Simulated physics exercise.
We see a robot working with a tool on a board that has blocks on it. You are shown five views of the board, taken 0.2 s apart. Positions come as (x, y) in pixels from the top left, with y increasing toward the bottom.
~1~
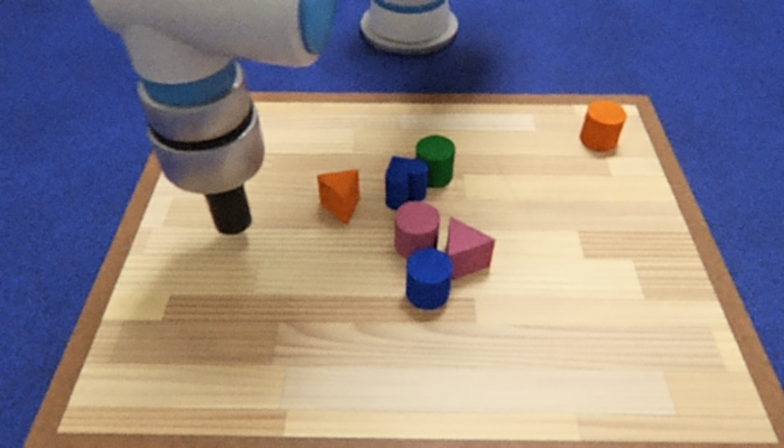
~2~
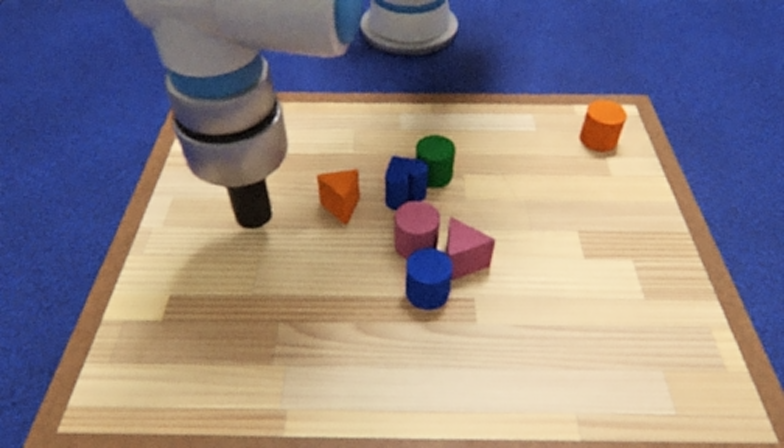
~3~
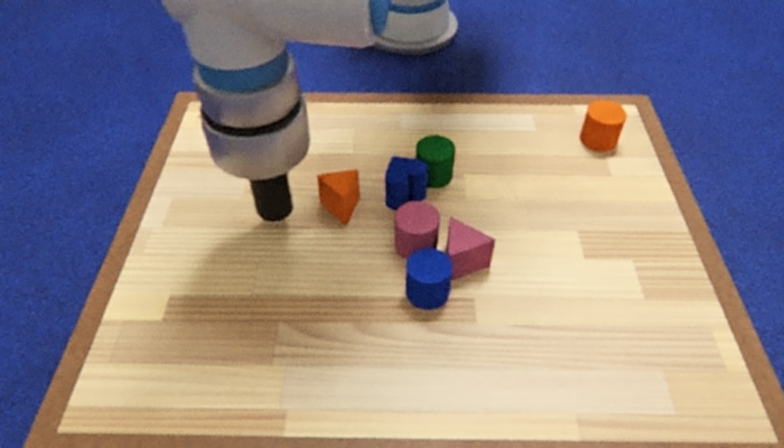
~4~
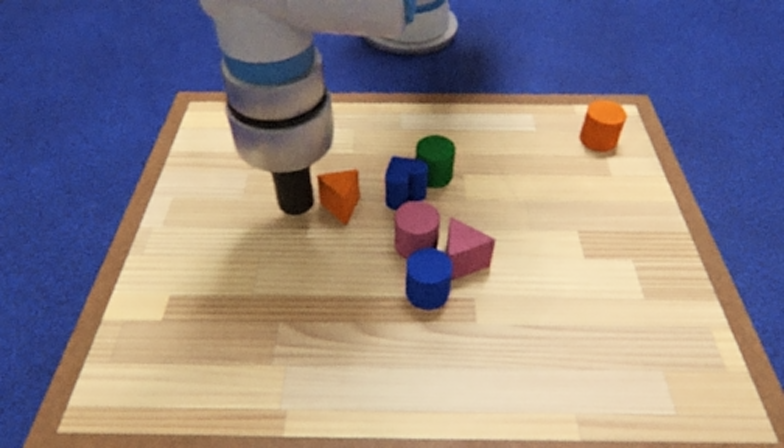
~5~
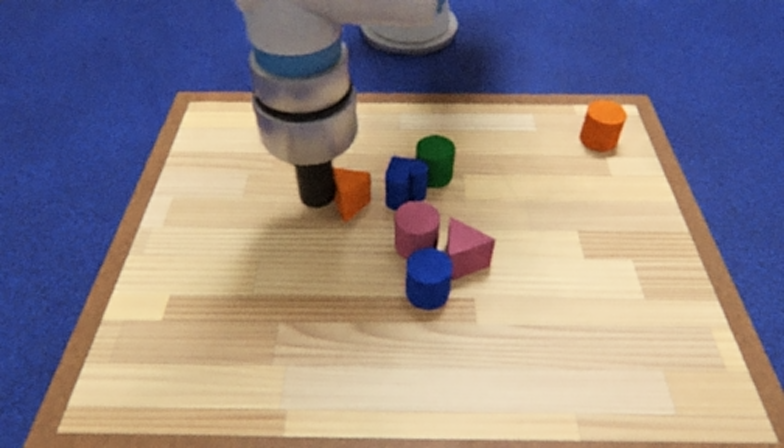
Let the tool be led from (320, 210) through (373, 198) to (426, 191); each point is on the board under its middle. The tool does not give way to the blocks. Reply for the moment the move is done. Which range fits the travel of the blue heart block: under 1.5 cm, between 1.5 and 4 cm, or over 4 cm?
Ends over 4 cm away.
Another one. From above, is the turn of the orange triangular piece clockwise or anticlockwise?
It twists clockwise.
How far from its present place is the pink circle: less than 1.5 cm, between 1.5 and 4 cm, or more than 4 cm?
The answer will be the short band, under 1.5 cm.
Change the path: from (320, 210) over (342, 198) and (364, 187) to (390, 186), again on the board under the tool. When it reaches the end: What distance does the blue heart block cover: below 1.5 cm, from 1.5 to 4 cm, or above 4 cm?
It slides somewhere between 1.5 and 4 cm.
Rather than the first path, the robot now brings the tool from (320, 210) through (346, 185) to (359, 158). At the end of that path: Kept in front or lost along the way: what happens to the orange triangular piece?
The tool loses it on the way.
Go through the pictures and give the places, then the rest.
The first frame shows tip of the tool at (234, 222), middles of tops, orange triangular piece at (339, 180), blue heart block at (404, 168), pink circle at (417, 217), green circle at (436, 147).
The second frame shows tool at (254, 215), nothing pushed.
The third frame shows tool at (275, 209), nothing pushed.
The fourth frame shows tool at (296, 202), nothing pushed.
The fifth frame shows tool at (318, 196), orange triangular piece at (348, 178), blue heart block at (404, 168), pink circle at (417, 217), green circle at (436, 147).
The first path, step by step. One third of the way, tool at (355, 188); orange triangular piece at (387, 177), turned 45° clockwise; blue heart block at (421, 172), turned 35° anticlockwise.
Two thirds of the way, tool at (391, 181); orange triangular piece at (409, 187), turned 60° clockwise; blue heart block at (433, 173), turned 35° anticlockwise.
At the end, tool at (427, 177); orange triangular piece at (425, 187), turned 95° clockwise; blue heart block at (461, 175); pink circle unmoved; green circle at (446, 142).
